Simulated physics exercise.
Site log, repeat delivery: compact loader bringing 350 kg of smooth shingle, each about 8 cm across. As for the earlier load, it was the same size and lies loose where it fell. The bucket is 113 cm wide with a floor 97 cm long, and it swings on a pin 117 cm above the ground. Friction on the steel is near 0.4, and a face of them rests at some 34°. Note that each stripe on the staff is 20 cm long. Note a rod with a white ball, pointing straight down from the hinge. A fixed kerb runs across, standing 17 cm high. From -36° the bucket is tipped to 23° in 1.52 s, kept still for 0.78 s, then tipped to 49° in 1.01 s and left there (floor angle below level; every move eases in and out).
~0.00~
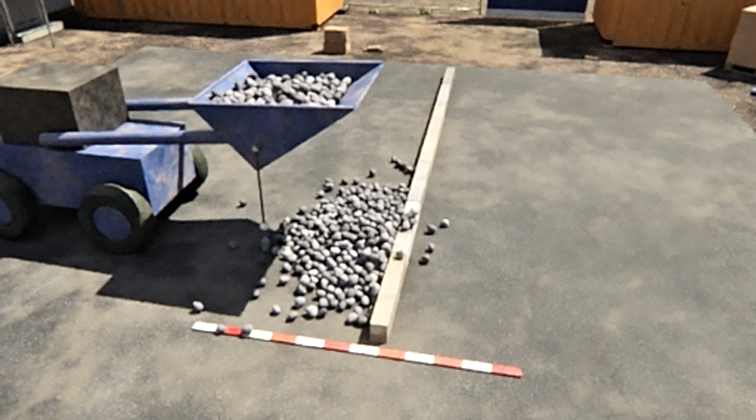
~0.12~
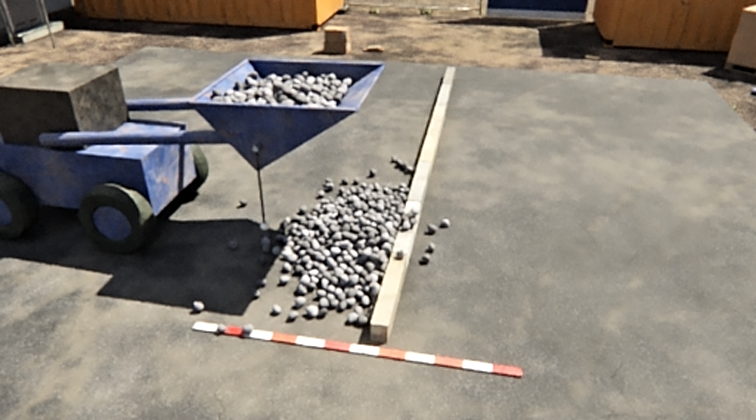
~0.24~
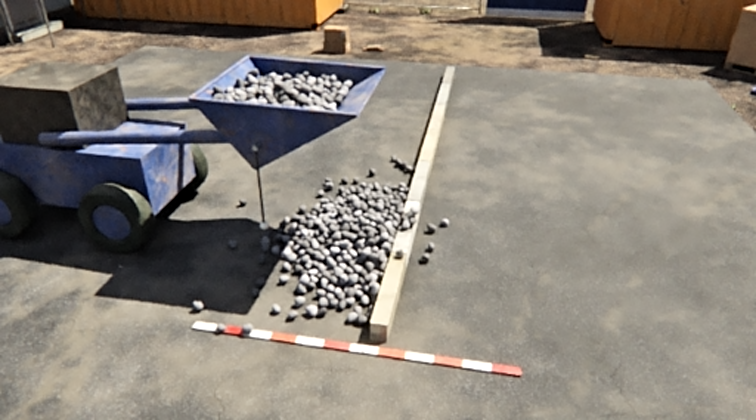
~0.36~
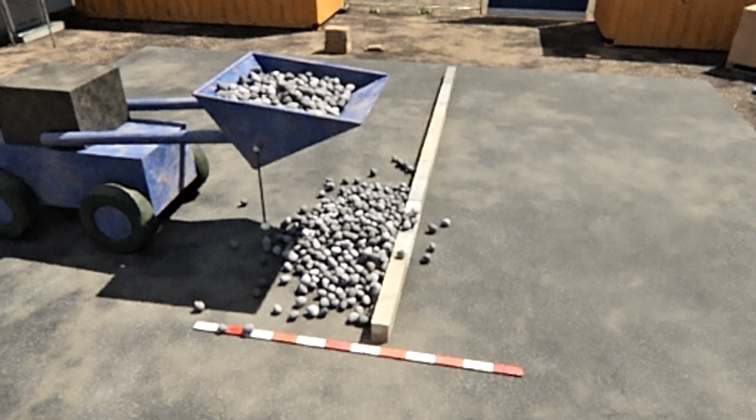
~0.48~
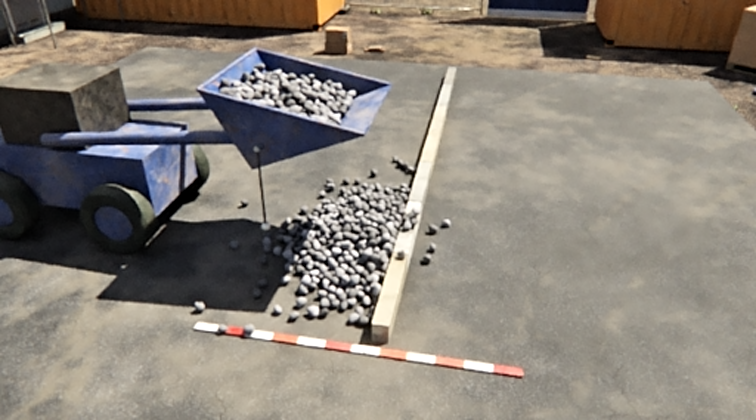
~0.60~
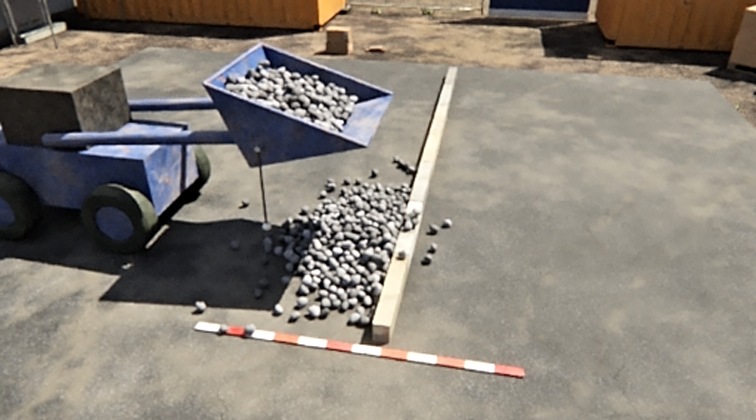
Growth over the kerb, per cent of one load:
64 percent.
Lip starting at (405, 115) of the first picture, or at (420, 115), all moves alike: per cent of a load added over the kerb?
Case one about 100 %, case two about 100 %.
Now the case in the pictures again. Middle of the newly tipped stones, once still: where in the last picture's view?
The middle lies near (429, 240) in the last picture.
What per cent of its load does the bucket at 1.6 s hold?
Reading: Near 80 % of the load.
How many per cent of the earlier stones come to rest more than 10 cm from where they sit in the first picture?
Around 0 in a hundred.
After 1.1 s the floor is at 14°; in per cent of one load, 100 in the bucket, 99 on this side of the kerb, 1 over the kerb; the foremost stones are at (424, 234).
After 1.6 s the floor is at 23°; in per cent of one load, 82 in the bucket, 117 on this side of the kerb, 1 over the kerb; the foremost stones are at (424, 233).
After 3.8 s the floor is at 49°; in per cent of one load, 0 in the bucket, 136 on this side of the kerb, 64 over the kerb; the foremost stones are at (563, 269).
After 6.3 s the floor is at 49°; in per cent of one load, 0 in the bucket, 135 on this side of the kerb, 64 over the kerb; the foremost stones are at (563, 269). Net gain over the kerb, 64.
